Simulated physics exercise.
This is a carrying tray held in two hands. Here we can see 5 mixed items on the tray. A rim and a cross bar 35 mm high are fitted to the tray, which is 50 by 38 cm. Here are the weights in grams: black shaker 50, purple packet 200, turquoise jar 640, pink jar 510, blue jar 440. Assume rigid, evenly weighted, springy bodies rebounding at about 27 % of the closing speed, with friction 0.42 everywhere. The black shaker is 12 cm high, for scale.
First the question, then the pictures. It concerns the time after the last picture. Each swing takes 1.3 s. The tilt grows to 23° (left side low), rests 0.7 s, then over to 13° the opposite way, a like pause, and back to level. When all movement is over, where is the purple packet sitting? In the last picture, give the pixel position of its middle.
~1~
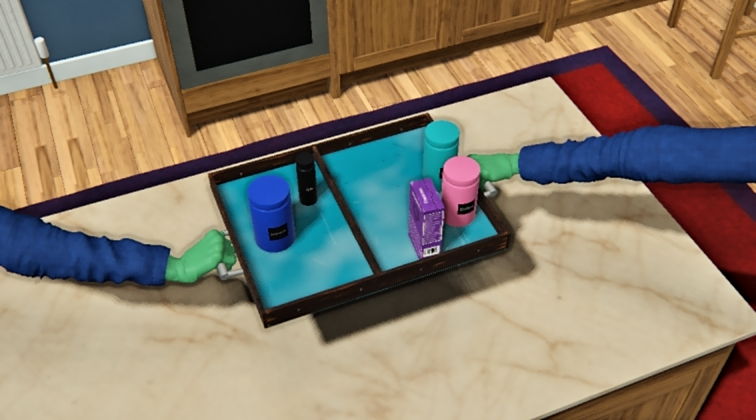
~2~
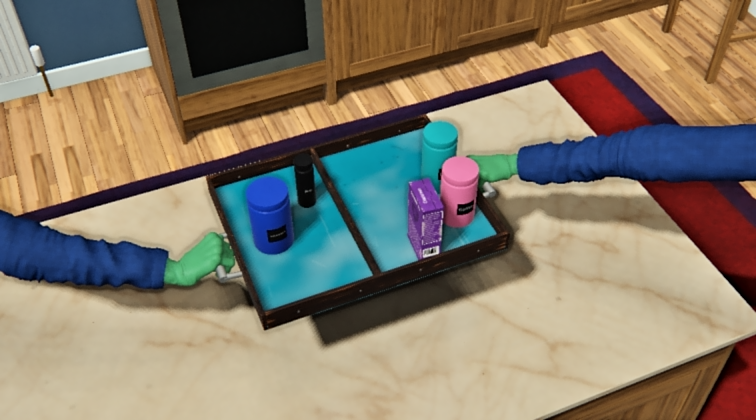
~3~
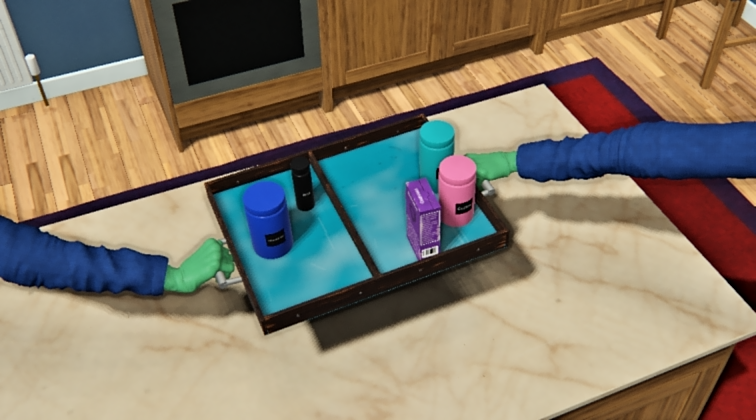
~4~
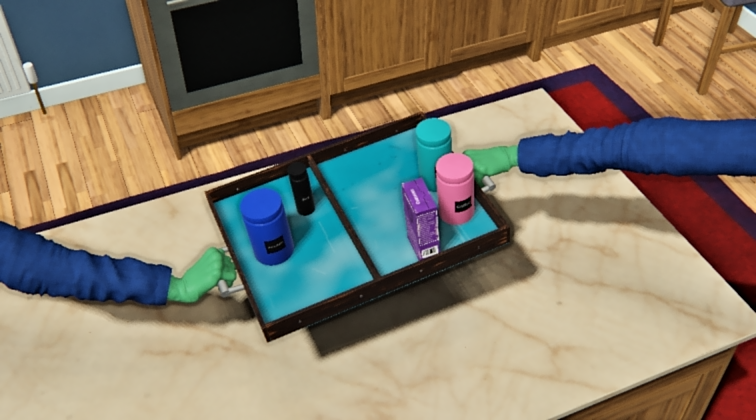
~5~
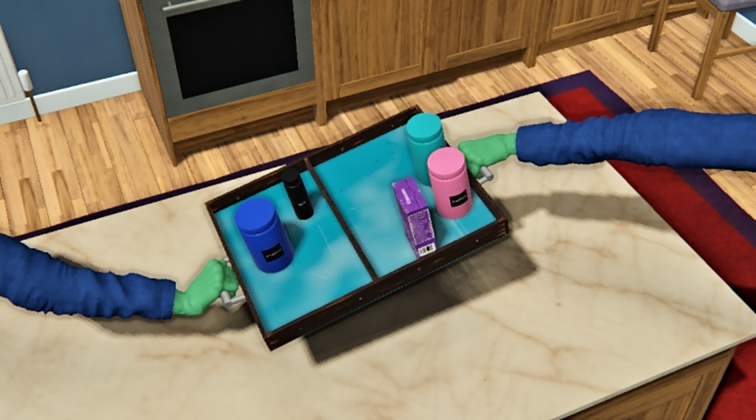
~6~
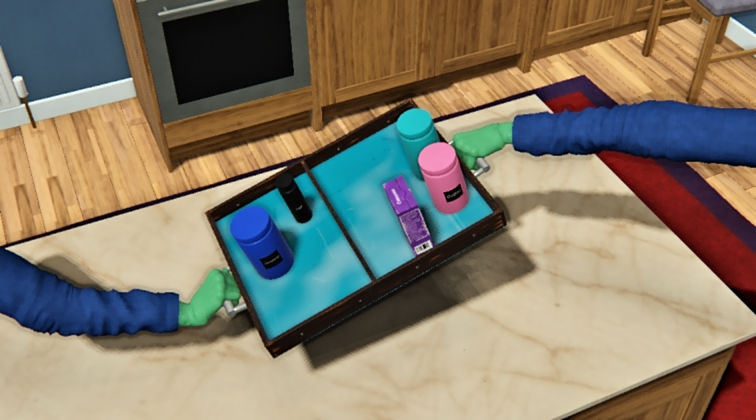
I would say it sits at (293, 283).
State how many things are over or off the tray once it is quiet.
Total: 2.
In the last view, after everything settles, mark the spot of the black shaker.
It finishes around (248, 217).
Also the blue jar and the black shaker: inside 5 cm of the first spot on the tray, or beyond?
As for the blue jar, it remains where it was, and the black shaker winds up somewhere else.
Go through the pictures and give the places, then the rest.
Tray level; purple packet (426, 222); black shaker (307, 179), in the first frame.
Tray level; pink jar (459, 192); blue jar (271, 216), in the second frame.
Tilt 2°, left edge down; black shaker (303, 184); turquoise jar (437, 157), in the third frame.
Tilt 6°, left edge down; pink jar (455, 189); blue jar (268, 227), in the fourth frame.
Tilt 12°, left edge down; black shaker (298, 194); turquoise jar (429, 150), in the fifth frame.
Tilt 17°, left edge down; purple packet (410, 219); pink jar (444, 179), in the sixth frame.
Then, 0.40 s after the last picture, tilt 23°, left edge down; purple packet on its side near (362, 248); black shaker tipped 62° from how it sat.
Then, 0.70 s after the last picture, tilt 23°, left edge down; purple packet on its side near (303, 300); black shaker on its side.
Then, 1.50 s after the last picture, tilt 18°, left edge down; purple packet on its side near (295, 301); black shaker on its side; pink jar slid 5 cm.
Then, 3.10 s after the last picture, tilt 13°, right edge down; purple packet on its side near (296, 268); black shaker on its side; pink jar slid 5 cm.
At rest, tipped over on the tray, black shaker and purple packet; not toppled but over 5 cm from the start, pink jar; the other 2 in place, give or take 5 cm. Seen from the same camera at the end, purple packet near (293, 283).
